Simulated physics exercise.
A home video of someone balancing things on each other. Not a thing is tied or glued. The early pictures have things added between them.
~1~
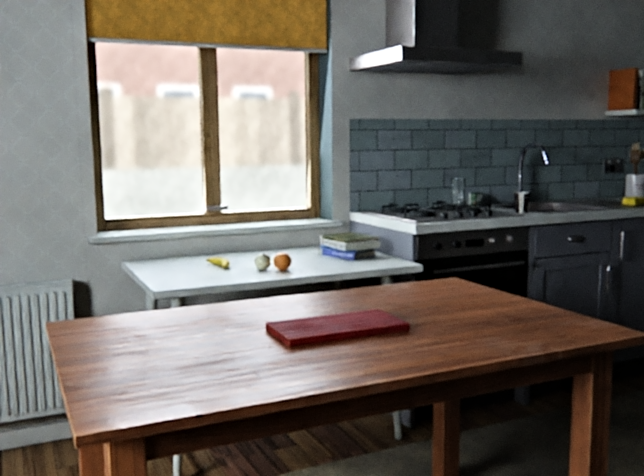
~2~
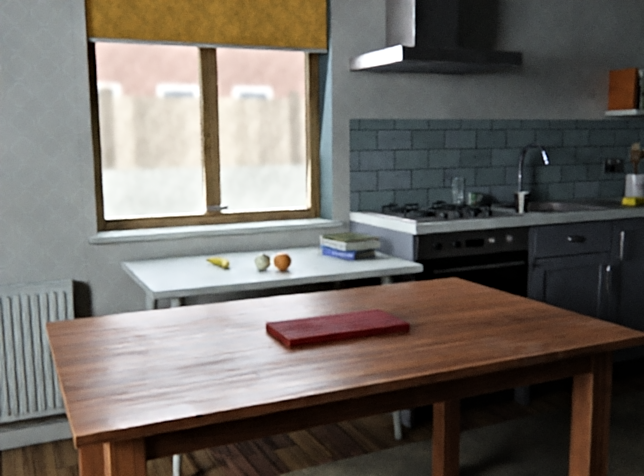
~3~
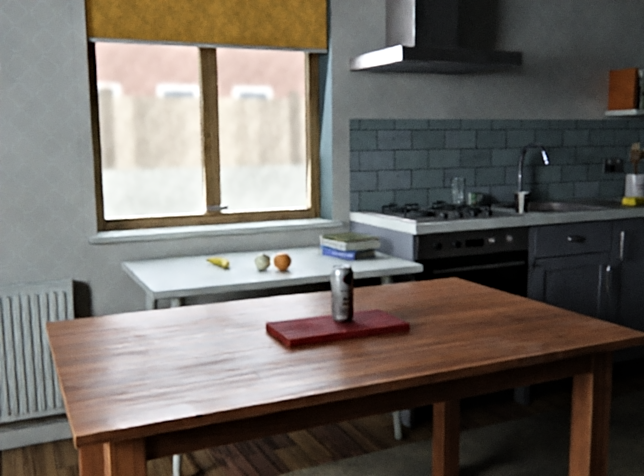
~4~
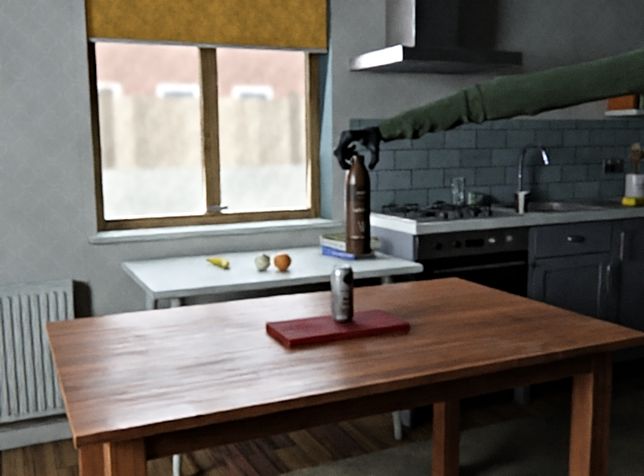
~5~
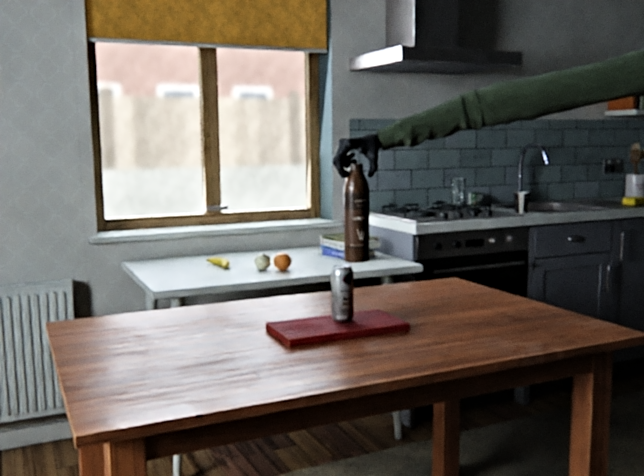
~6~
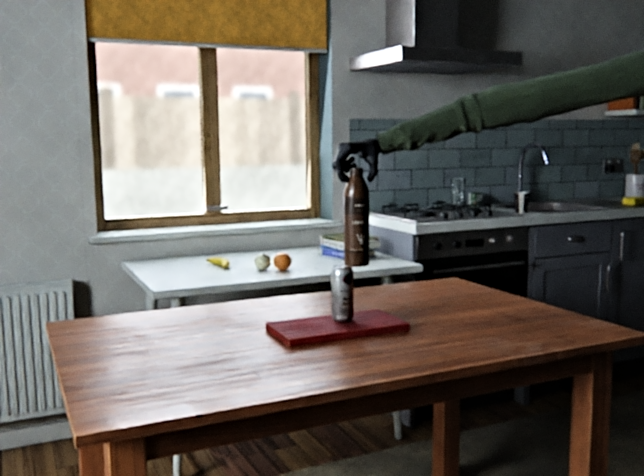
A kitchen with grey walls is seen from a fixed, slightly raised view across a wooden table, with a yellow-blinded window at left and a hob, hood and sink at right. A red board lies on the table, and fruit and books sit on a white table behind. A silvery can appears on the board, then a green-sleeved, black-gloved arm from the right lowers a brown bottle onto it.
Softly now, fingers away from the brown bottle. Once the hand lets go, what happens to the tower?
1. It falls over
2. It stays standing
The answer is 1.
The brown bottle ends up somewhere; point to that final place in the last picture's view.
Look near (412, 305) in the final picture.
Then, 0.40 s after the last picture, brown bottle tipped 32° from how it was near (378, 226).
Then, 0.60 s after the last picture, brown bottle now fallen.
Then, 0.90 s after the last picture, nothing new.
At rest, fallen, brown bottle; the other 2 in place. Seen from the same camera at the end, brown bottle near (412, 305). The pile loses its balance.
